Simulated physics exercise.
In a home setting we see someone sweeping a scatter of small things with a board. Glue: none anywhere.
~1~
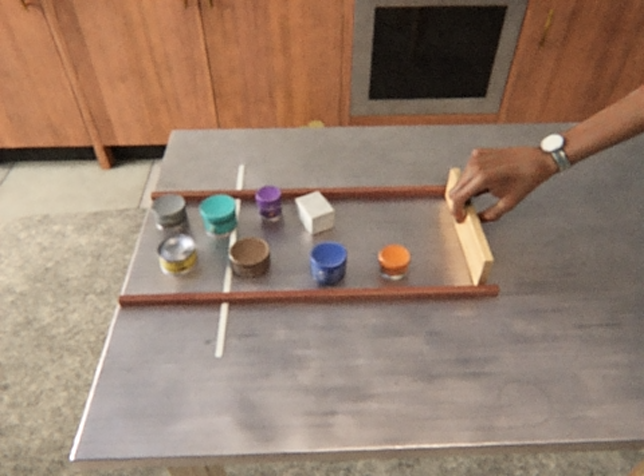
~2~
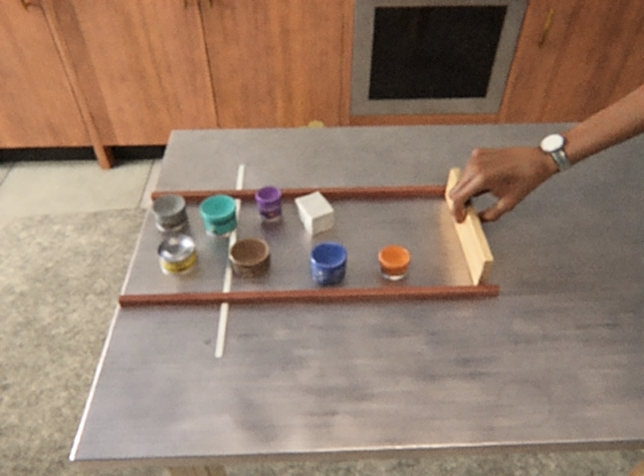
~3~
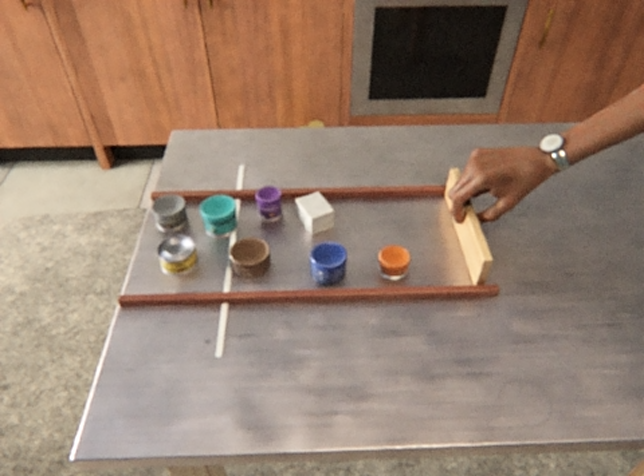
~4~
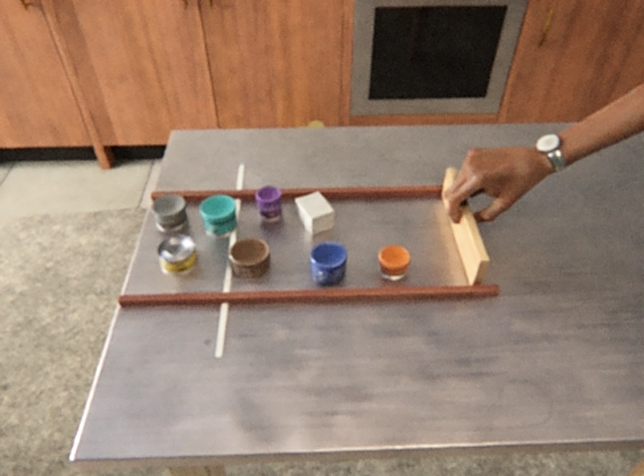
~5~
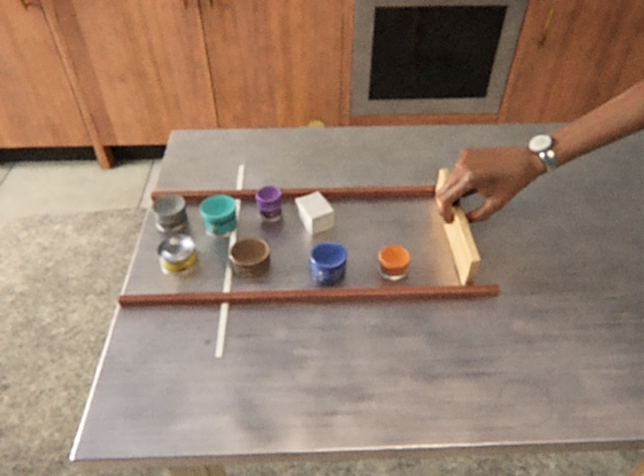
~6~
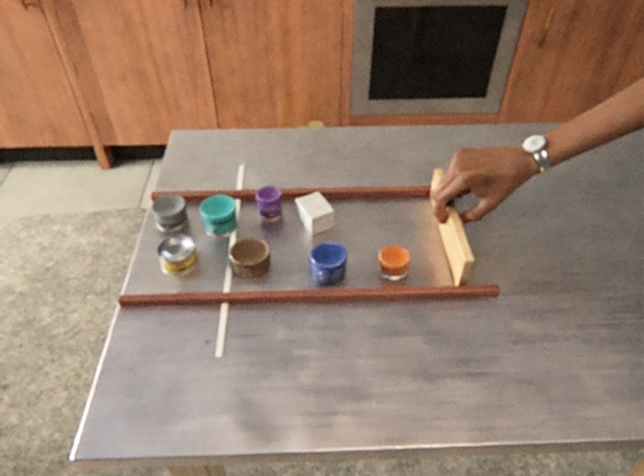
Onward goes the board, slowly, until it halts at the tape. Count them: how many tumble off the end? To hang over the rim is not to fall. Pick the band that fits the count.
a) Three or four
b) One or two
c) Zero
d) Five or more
The answer is c.
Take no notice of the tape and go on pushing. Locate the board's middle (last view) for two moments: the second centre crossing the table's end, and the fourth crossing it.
At roughly (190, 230), then roughly (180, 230).
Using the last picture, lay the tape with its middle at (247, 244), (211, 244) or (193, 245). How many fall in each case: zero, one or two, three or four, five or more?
Zero; none at all; one to two.
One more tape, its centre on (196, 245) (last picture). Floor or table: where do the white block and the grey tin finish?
White block safe, grey tin gone.
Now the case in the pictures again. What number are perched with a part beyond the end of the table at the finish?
The number is 0.
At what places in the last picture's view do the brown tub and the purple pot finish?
Near (212, 246) and (198, 203).
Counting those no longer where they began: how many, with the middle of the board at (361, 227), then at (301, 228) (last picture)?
One spot: 2. Other spot: 5.
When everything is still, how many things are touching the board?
That number would be 3.
Soon after, none off yet; grey tin at rest near (170, 213); yellow tin at rest near (178, 255); turquoise tin at rest near (220, 216).
In the end, the number that fall off is zero.
